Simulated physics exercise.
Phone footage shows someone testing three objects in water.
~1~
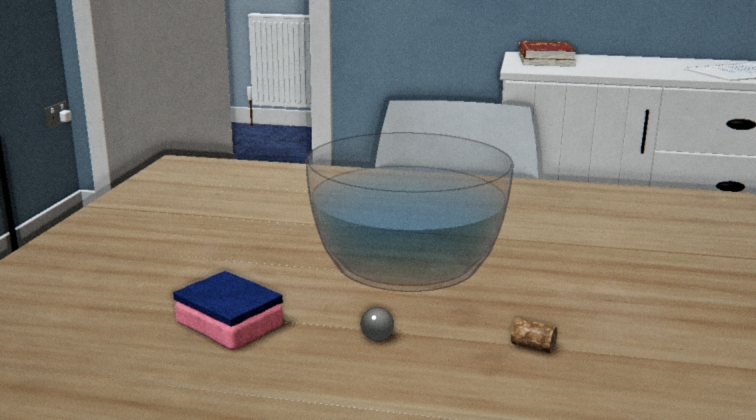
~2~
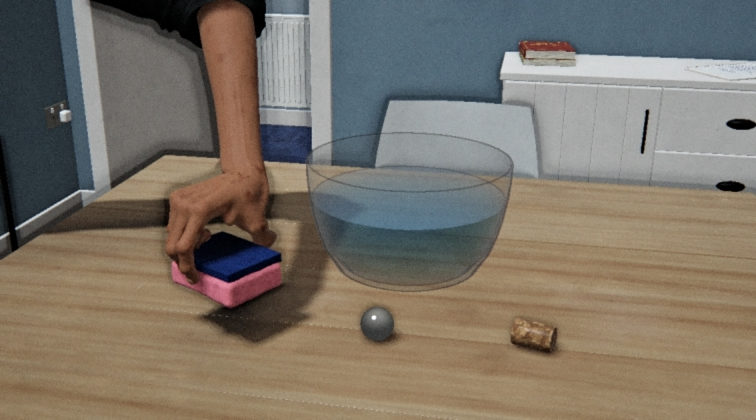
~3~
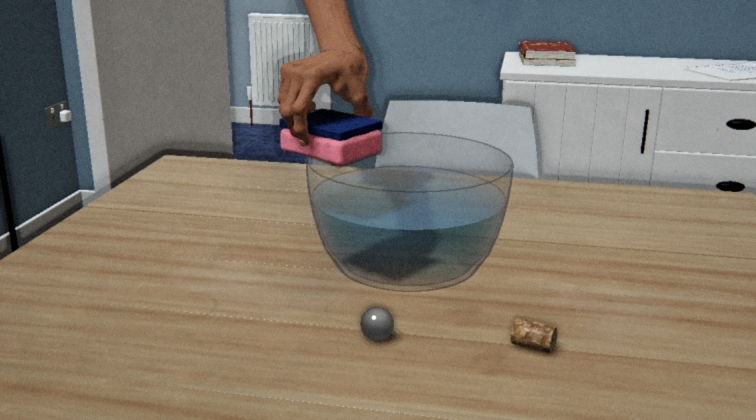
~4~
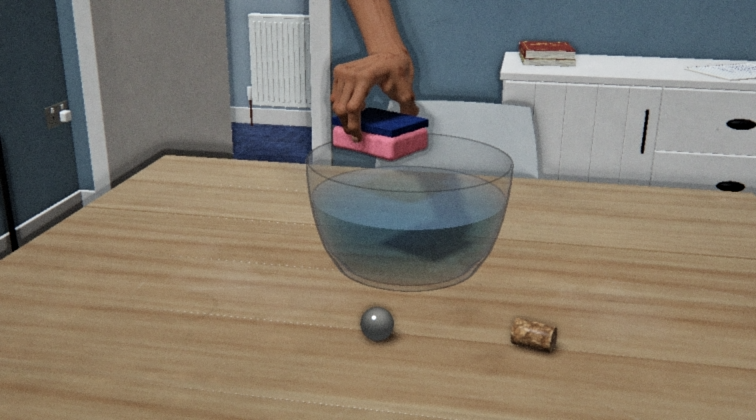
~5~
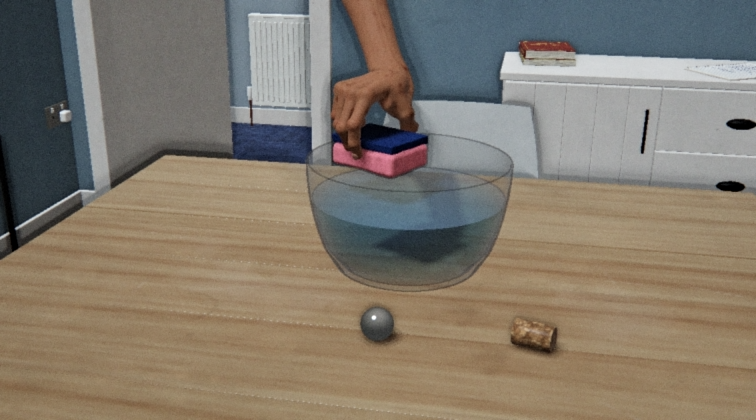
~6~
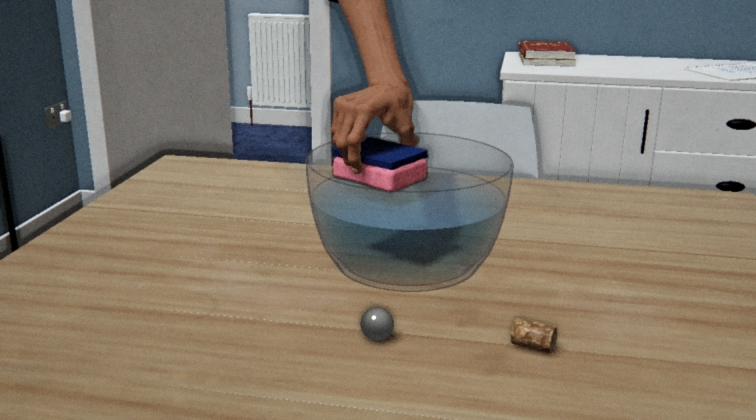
On a wooden table in a room with blue walls, a pink and blue sponge, a grey ball and a cork sit before a clear bowl of water. A hand picks up the sponge, carries it right over the bowl, then lowers it inside the rim to just above the water.
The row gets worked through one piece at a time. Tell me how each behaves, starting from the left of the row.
Going from the left, the first one keeps afloat, the next one heads down, and the last one keeps afloat.
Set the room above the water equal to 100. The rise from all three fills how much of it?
I'd say around 4 in a hundred.
Soon after, the sponge floats.
Later, the steel ball goes to the bottom.
In the end, the cork floats; afloat, sponge and cork.
